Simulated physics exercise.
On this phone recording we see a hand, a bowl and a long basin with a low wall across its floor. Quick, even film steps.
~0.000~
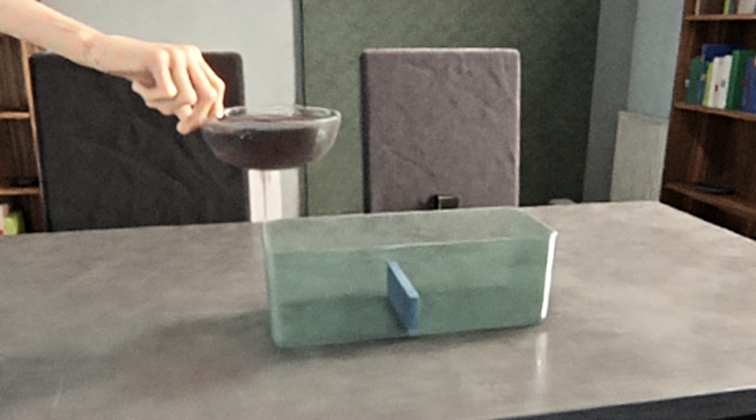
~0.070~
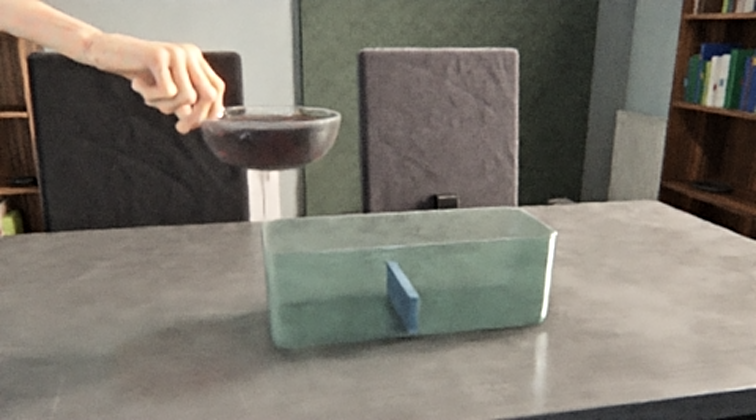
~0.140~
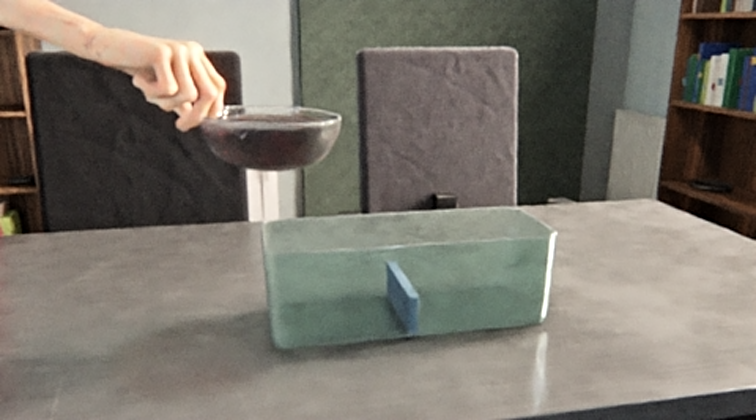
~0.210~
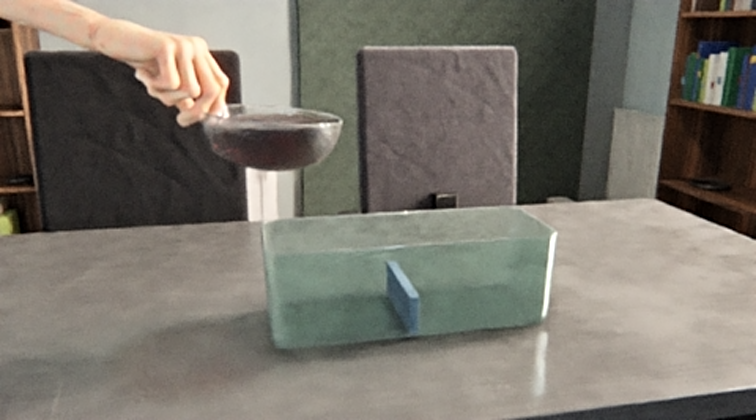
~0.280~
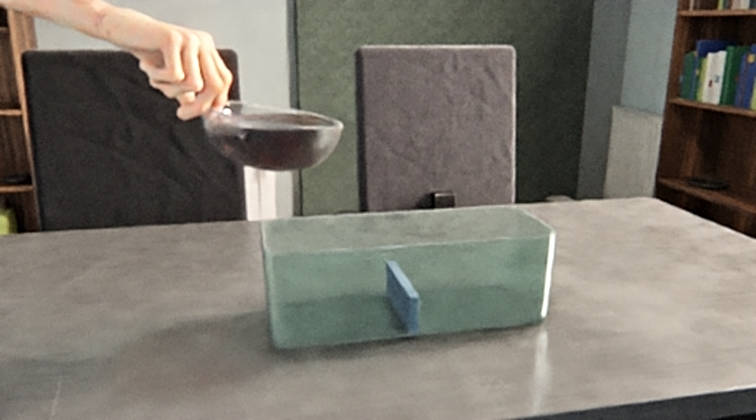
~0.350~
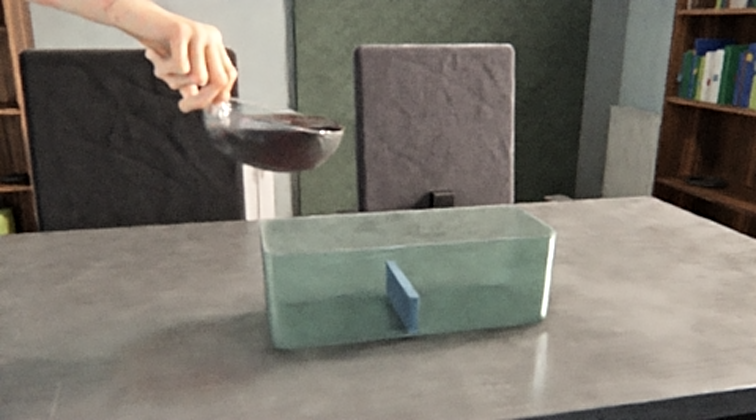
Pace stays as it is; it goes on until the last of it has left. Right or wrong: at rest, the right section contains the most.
Wrong.
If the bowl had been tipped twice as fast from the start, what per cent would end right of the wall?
Estimate: Around 15 %.
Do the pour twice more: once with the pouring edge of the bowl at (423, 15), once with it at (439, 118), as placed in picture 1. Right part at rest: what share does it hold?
About 95 and 100 per cent.
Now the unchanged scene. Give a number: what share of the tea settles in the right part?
About 25 percent.
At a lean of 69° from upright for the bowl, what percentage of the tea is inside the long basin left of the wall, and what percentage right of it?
Reading: Left some 35 %, right some 20 %.
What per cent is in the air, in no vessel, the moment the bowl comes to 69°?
25 per cent.
Then, 0.85 s in, the tilt is 69° and 20 per cent is still to pour, 33 is left of the wall and 20 right of it.
Then, 1.21 s in, the tilt is 104° and 0 per cent is still to pour, 73 is left of the wall and 26 right of it.
Then, 1.60 s in, the tilt is 115° and 0 per cent is still to pour, 73 is left of the wall and 27 right of it.
Then, 2.01 s in, the tilt is 115° and 0 per cent is still to pour, 73 is left of the wall and 27 right of it.
Finally, 73 per cent lies left of the wall, 27 right of it and 1 outside.
